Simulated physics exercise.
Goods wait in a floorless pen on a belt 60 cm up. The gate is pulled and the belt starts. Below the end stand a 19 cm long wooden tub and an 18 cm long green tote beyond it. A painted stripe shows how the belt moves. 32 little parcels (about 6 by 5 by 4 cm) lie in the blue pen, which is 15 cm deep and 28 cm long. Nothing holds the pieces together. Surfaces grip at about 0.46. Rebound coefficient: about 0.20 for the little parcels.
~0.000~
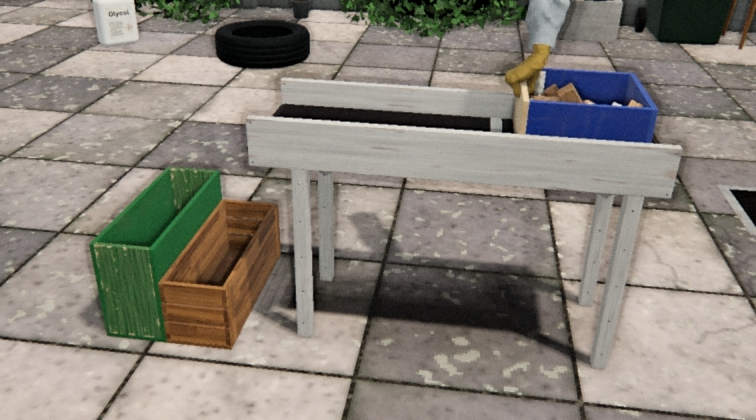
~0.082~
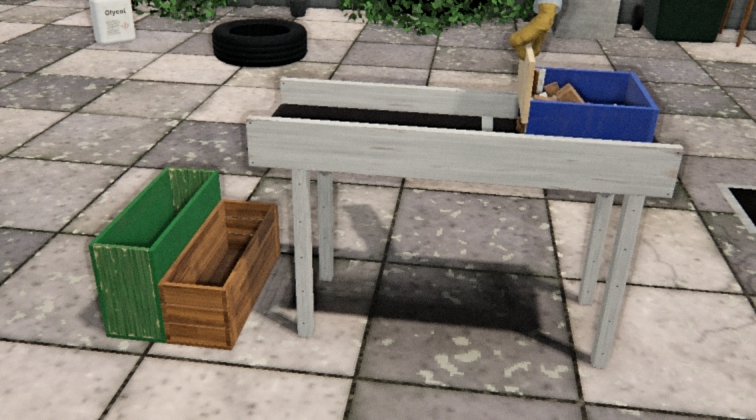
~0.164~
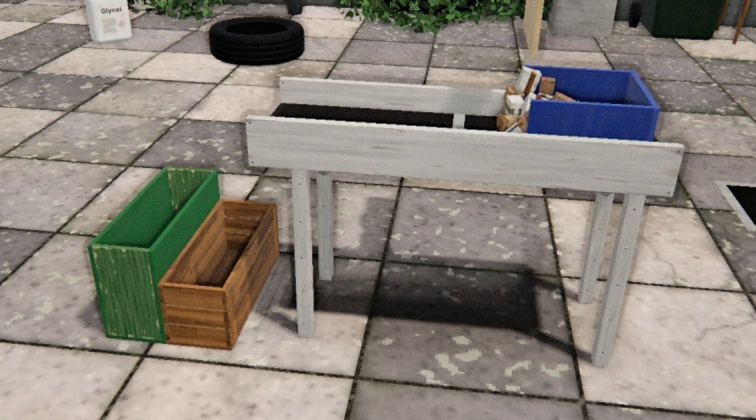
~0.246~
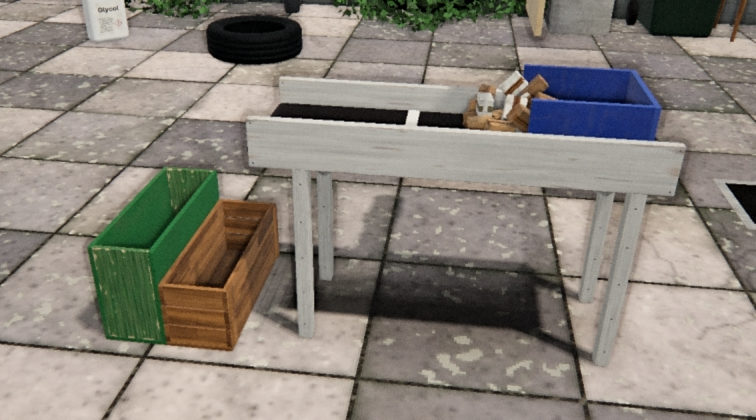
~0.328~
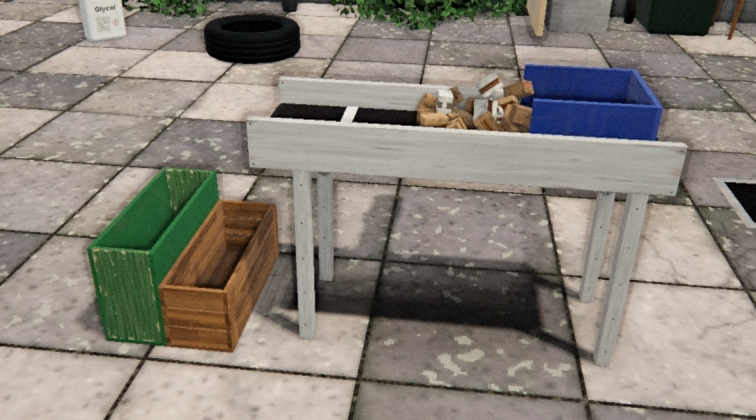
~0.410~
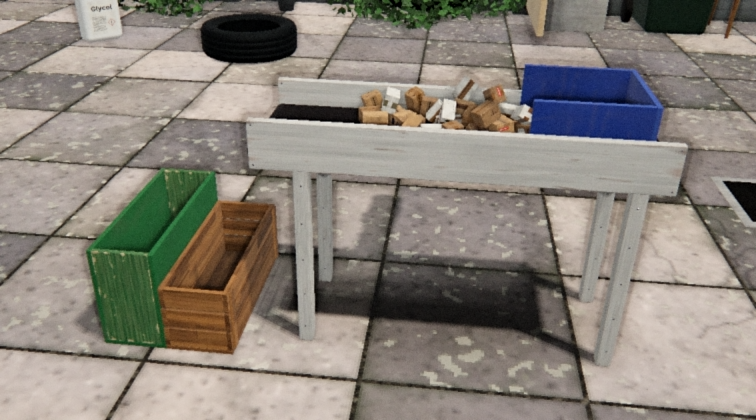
A pale wooden table with raised sides and a black belt along its top stands on a patio of grey and cream paving slabs, seen from slightly above. A blue open box of small blocks sits at its right end, with green and brown wooden boxes on the ground at lower left and a black tyre behind. A yellow-gloved hand lifts the box's wooden gate away, then brown and white blocks spread leftward on the moving belt behind its white stripe, while the camera drifts very slightly.
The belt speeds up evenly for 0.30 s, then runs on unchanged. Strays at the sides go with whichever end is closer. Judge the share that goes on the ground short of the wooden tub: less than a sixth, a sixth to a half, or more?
In the end under a sixth of them are on the ground short of the wooden tub.
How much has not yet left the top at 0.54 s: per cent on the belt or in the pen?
Roughly 95 per cent.
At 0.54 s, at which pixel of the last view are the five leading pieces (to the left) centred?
Near (268, 112).
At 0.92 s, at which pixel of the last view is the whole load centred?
At about (81, 188).
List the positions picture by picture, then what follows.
In the first picture (each is followed by its nearest rim corner in this view; the camera moves round a little), blue pen, (652, 109); green tote, (149, 248); 0 cm of belt gone by; none out.
In the second picture, blue pen, (653, 108); 3 cm of belt gone by.
In the third picture, blue pen, (653, 107); 10 cm of belt gone by; 6 out, the lowest parcel at (510, 123).
In the fourth picture, blue pen, (655, 107); 23 cm of belt gone by; 12 out.
In the fifth picture, blue pen, (656, 106); 41 cm of belt gone by; 21 out.
In the sixth picture, blue pen, (657, 107); green tote, (148, 254); 60 cm of belt gone by; 27 out.
After 0.54 s, 30 on the belt and 2 in the air.
After 0.69 s, 15 on the belt and 17 in the air.
After 0.92 s, 8 on the ground beyond the green tote and 24 in the air.
When it is over (at 1.20 s), 32 on the ground beyond the green tote. Asked share, 0 of 32, 0 per cent.
